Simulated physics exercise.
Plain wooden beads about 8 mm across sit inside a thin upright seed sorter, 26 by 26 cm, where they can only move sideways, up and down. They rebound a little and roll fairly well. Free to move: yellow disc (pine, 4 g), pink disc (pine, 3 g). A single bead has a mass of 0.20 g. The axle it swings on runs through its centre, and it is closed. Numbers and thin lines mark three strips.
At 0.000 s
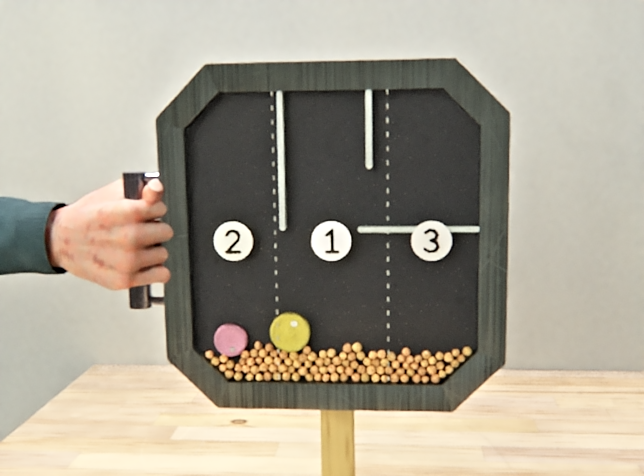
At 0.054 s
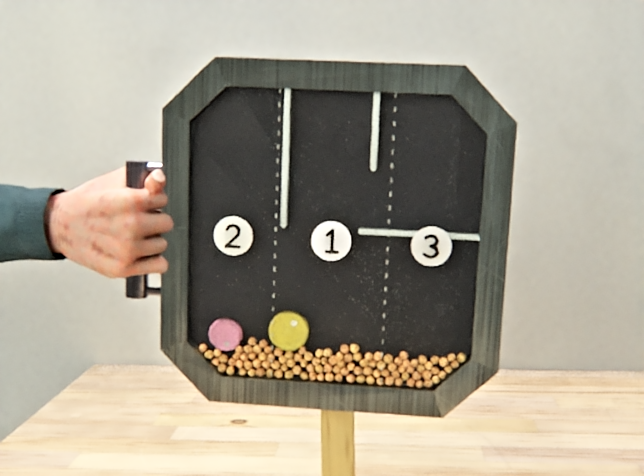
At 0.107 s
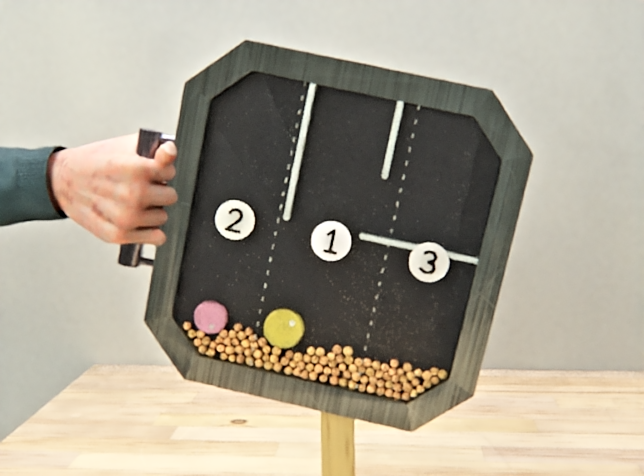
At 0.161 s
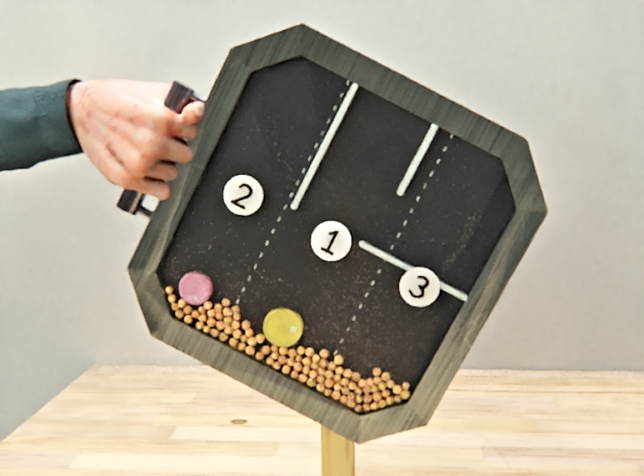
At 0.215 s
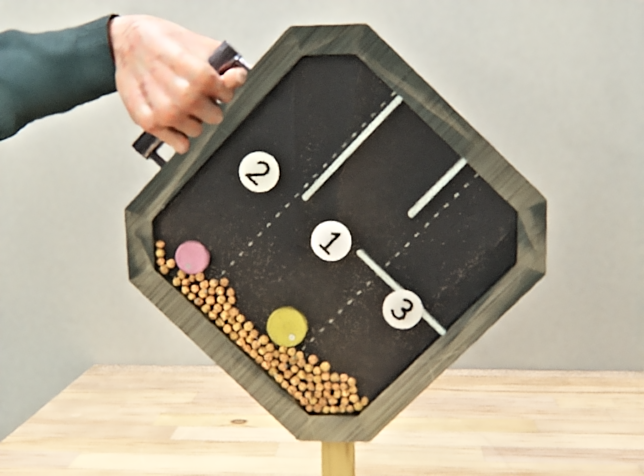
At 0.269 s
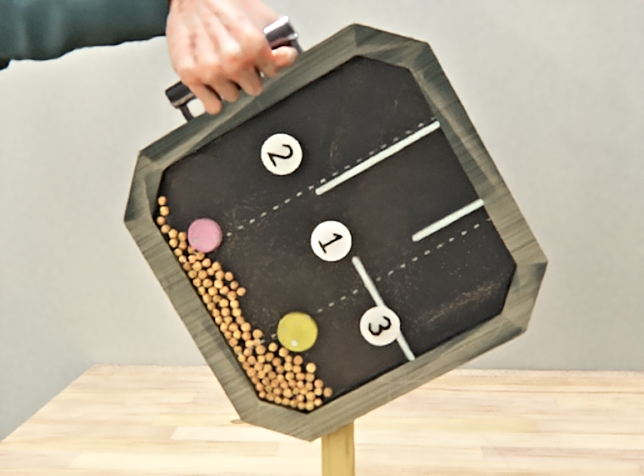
On a wooden tabletop, a hand turning an upright octagonal case clockwise, beads and pink and yellow discs shifting inside.
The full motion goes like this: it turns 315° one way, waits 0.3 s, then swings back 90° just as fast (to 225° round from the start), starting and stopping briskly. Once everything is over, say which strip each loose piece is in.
Pink disc - 2, yellow disc - 2.
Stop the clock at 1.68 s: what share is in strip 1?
I'd put it around 15 in a hundred.
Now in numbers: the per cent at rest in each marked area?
Final shares - strip 1: 0 %, strip 2: 100 %, strip 3: 0 %.
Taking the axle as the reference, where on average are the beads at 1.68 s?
Some 9 cm right and 9 cm below.
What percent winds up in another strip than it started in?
75 %.
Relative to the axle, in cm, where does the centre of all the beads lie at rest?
About 4 cm right and 10 cm below.
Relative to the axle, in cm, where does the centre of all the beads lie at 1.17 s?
Roughly 1 centimetres to the left and 10 centimetres below.
By 1.17 s, it has come round 315° clockwise; the beads' middle is 1 cm left of and 10 cm below the centre; no. 1, 20 %, no. 2, 80 %; yellow disc in no. 2; pink disc in no. 2.
By 1.68 s, it has come round 271° clockwise; the beads' middle is 9 cm right of and 9 cm below the centre; no. 1, 15 %, no. 2, 85 %; yellow disc in no. 2; pink disc in no. 2.
By 1.90 s, it has come round 225° clockwise; the beads' middle is 12 cm right of and 1 cm below the centre; no. 1, 10 %, no. 2, 90 %; yellow disc in no. 2; pink disc in no. 2.
All still by 2.7 s, it has come round 225° clockwise; no. 1, 0 %, no. 2, 100 %, no. 3, 0 %; yellow disc in no. 2; pink disc in no. 2.
